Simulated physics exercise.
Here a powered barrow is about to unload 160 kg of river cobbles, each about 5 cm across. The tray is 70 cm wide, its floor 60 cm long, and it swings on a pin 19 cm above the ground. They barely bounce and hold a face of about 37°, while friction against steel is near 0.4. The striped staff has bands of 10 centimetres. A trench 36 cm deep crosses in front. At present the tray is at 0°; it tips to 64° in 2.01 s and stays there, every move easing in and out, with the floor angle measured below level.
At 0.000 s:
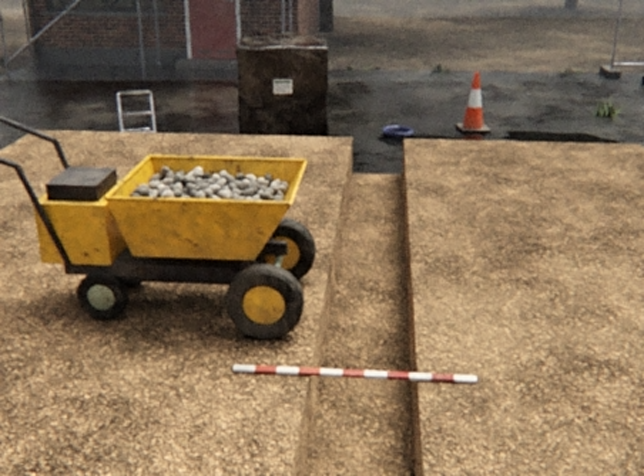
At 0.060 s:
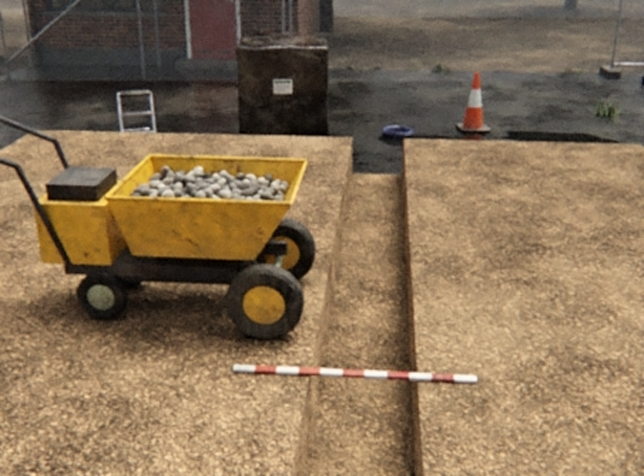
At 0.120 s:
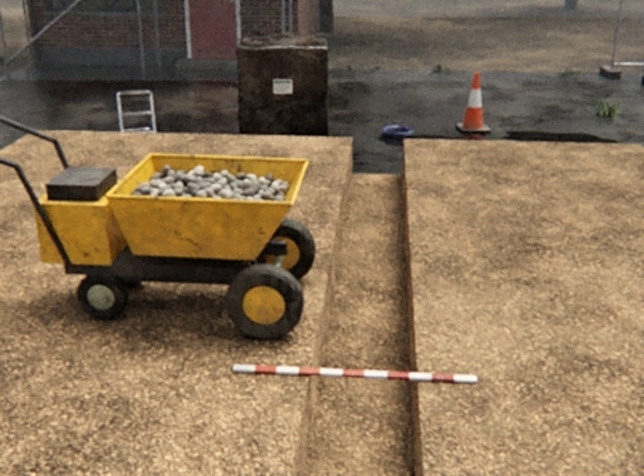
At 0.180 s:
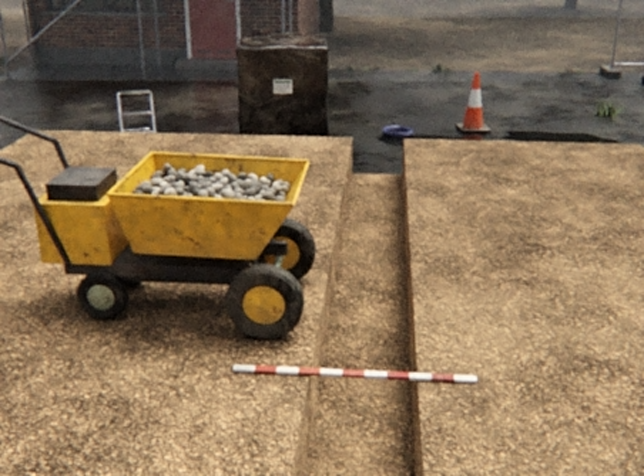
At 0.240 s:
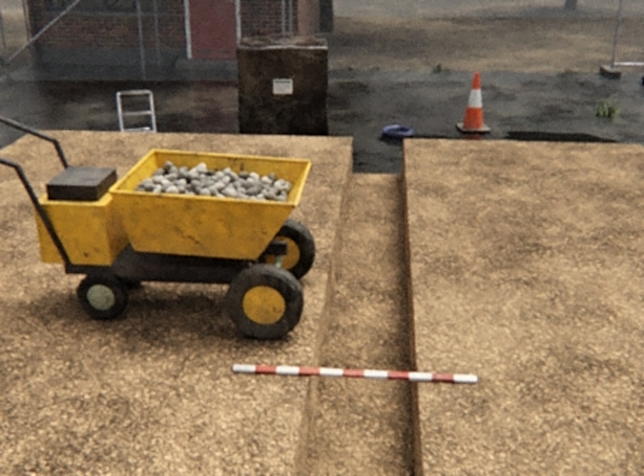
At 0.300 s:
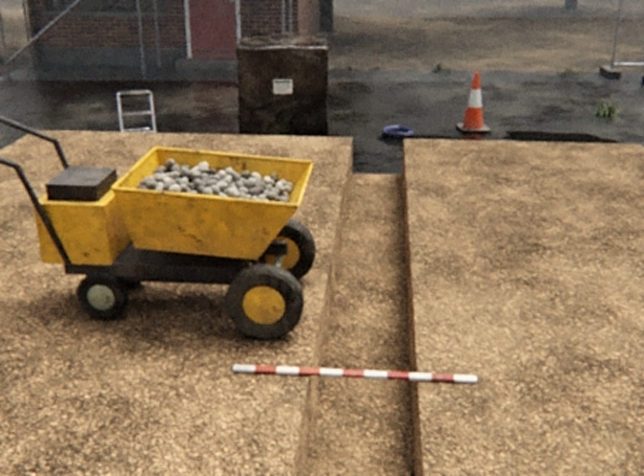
A yellow tray heaped with grey stones, on a small wheeled barrow at left, sits still at first, then slowly tilts slightly, its rear edge rising. The fixed, raised view looks down on tan, gritty ground cut by a narrow trench, with a red-and-white staff lying across it. Behind, a dark block, a small white frame and an orange-and-white cone stand motionless before a brick building with a red door.
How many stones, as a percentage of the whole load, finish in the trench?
Roughly 51 per cent of the load ends up in the trench.
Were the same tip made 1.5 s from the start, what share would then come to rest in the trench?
Roughly 40 per cent would.
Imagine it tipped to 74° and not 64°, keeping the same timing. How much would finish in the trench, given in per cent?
In that case near 70 per cent.
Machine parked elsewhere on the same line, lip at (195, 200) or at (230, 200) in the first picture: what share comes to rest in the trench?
Result: Close to 55 then close to 65 per cent.
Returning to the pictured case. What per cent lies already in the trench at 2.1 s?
Close to 20 per cent at that time.
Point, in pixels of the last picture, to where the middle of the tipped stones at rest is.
Roughly (393, 359), I'd say.
After 1.5 s the floor is at 54°; 99 % in the tray, 1 % in the trench; the foremost stones are at (383, 255).
After 2.1 s the floor is at 64°; 71 % in the tray, 18 % in the trench, 11 % past the trench; the foremost stones are at (481, 320).
After 2.5 s the floor is at 64°; 54 % in the tray, 29 % in the trench, 17 % past the trench; the foremost stones are at (540, 340).
After 4.4 s the floor is at 64°; 32 % in the tray, 51 % in the trench, 17 % past the trench; the foremost stones are at (571, 347).
